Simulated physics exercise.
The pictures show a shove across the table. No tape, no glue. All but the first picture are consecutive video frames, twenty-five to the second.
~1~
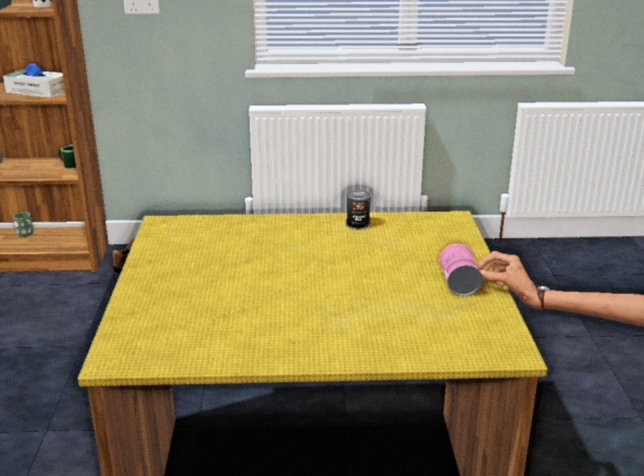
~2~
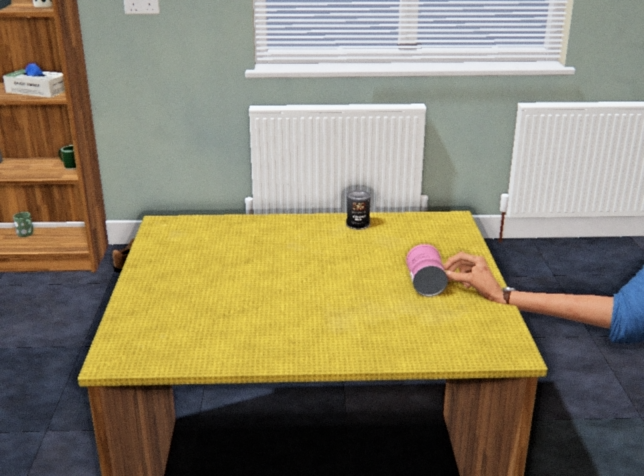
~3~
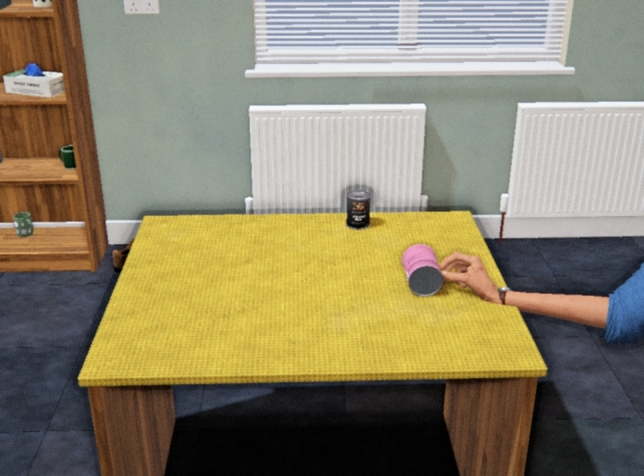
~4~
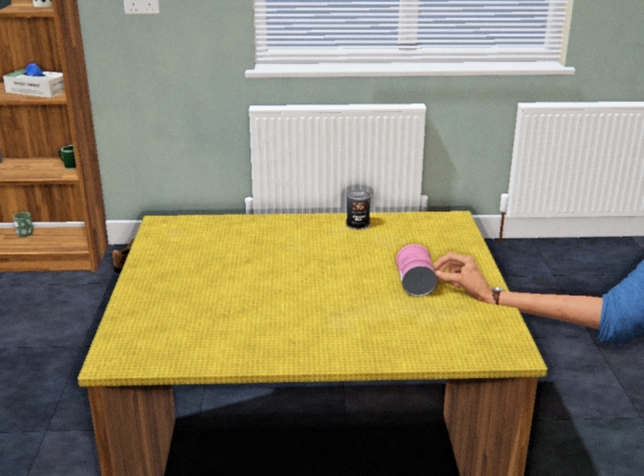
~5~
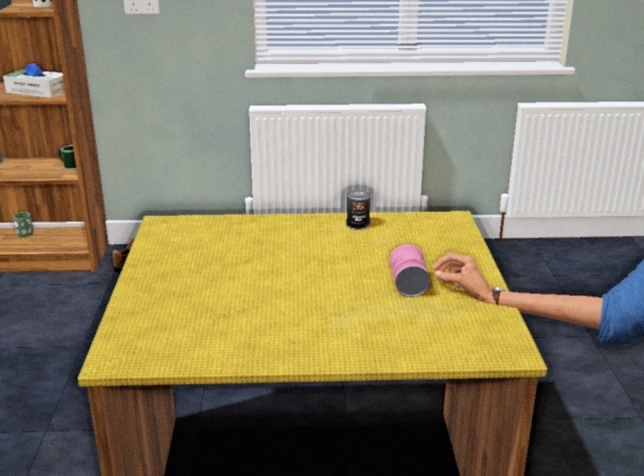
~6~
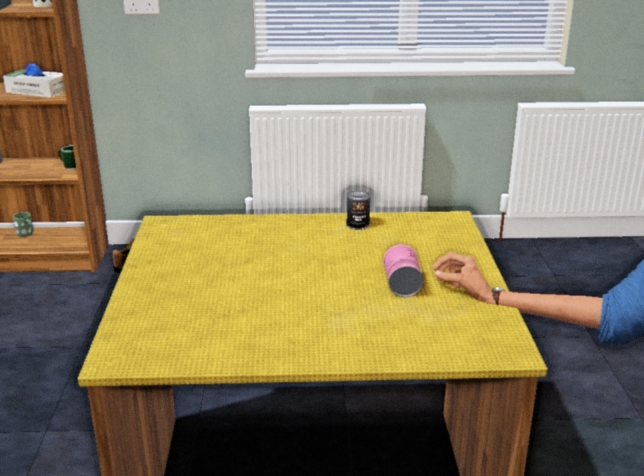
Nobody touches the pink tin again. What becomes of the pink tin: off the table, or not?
The pink tin is still on the table.
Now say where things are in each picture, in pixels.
In the first frame, under the hand; pink tin (460, 270).
In the second frame, under the hand; pink tin (427, 270).
In the third frame, under the hand; pink tin (422, 270).
In the fourth frame, pink tin (416, 270).
In the fifth frame, pink tin (409, 271) displaced a little.
In the sixth frame, pink tin (403, 271) displaced a little.
Then, 0.10 s past the last view, pink tin displaced about its own width near (389, 271).
Then, 0.30 s past the last view, pink tin displaced about its own width near (366, 271).
Then, 0.50 s past the last view, pink tin displaced well along near (352, 272).
Finally, moved from the start, pink tin. Final places as the last picture's camera would see them, pink tin near (346, 272).
